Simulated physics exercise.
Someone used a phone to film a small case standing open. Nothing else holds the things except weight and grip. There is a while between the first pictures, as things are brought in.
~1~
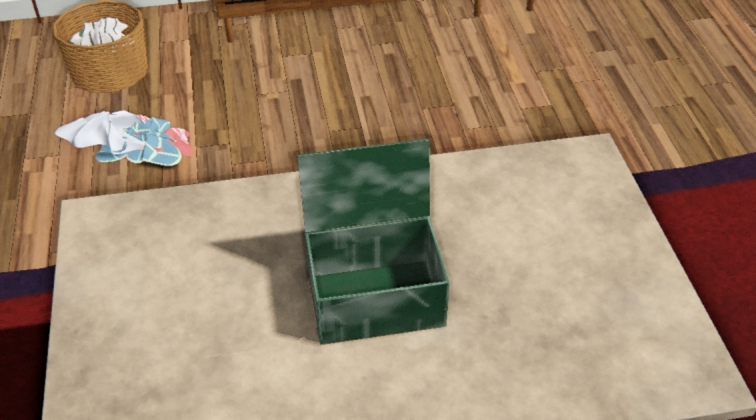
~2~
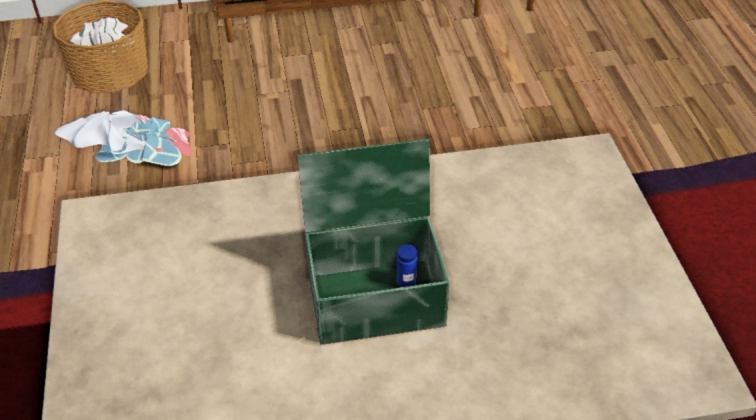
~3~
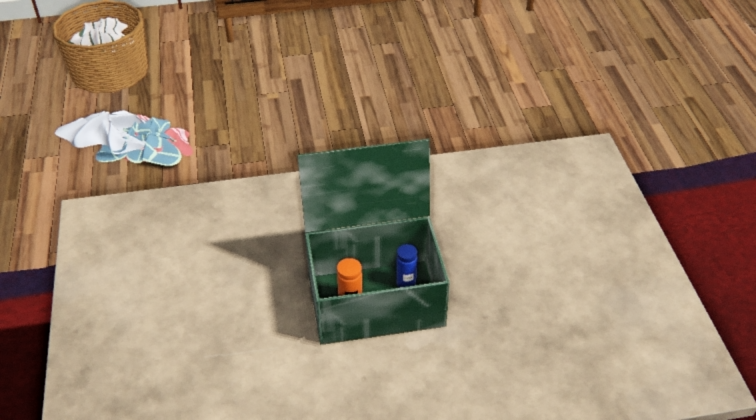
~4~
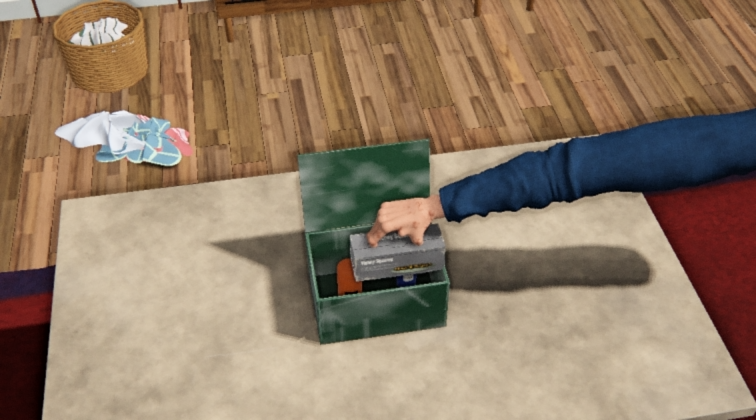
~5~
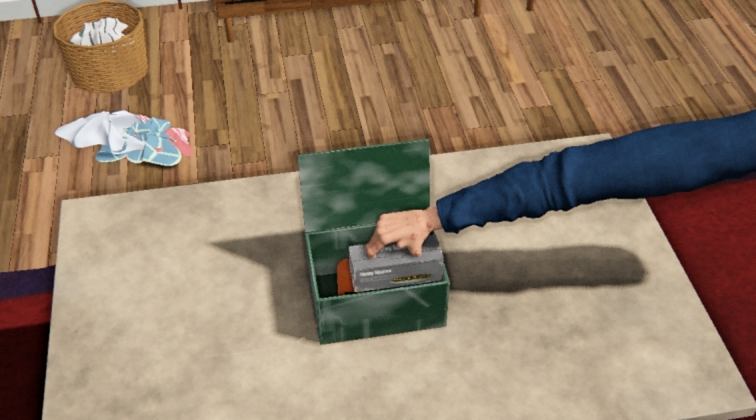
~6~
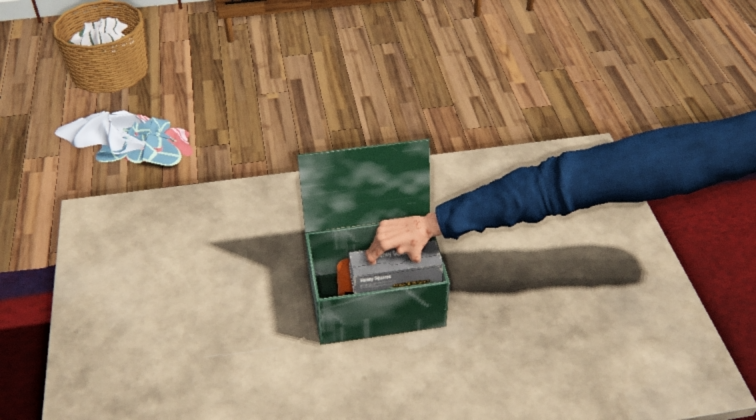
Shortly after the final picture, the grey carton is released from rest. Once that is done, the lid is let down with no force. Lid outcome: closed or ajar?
Closed.
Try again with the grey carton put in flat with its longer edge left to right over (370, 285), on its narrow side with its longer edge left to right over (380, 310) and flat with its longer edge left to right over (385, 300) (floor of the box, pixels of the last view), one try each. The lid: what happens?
With the first placement it can't come down; with the second it drops into place; with the third it drops into place.
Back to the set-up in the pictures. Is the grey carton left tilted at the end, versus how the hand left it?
As it turns out, it keeps its original angle.
Then, 0.40 s past the last view, grey carton rocked 3° from its first pose near (367, 297); orange shaker rocked 18° from its first pose; blue shaker displaced about its own width.
Then, 1.10 s past the last view, lid starting down; grey carton displaced about its own width near (363, 299); orange shaker displaced about its own width; blue shaker displaced about its own width.
Then, 1.70 s past the last view, lid 53° above the rim; grey carton displaced about its own width near (363, 299); orange shaker displaced about its own width; blue shaker displaced about its own width.
Then, 2.20 s past the last view, lid 16° above the rim; grey carton displaced about its own width near (363, 299); orange shaker displaced about its own width; blue shaker displaced about its own width.
Finally, lid shut; moved from the start, grey carton and orange shaker; blue shaker still in place. Final places as the last picture's camera would see them, grey carton near (363, 299).
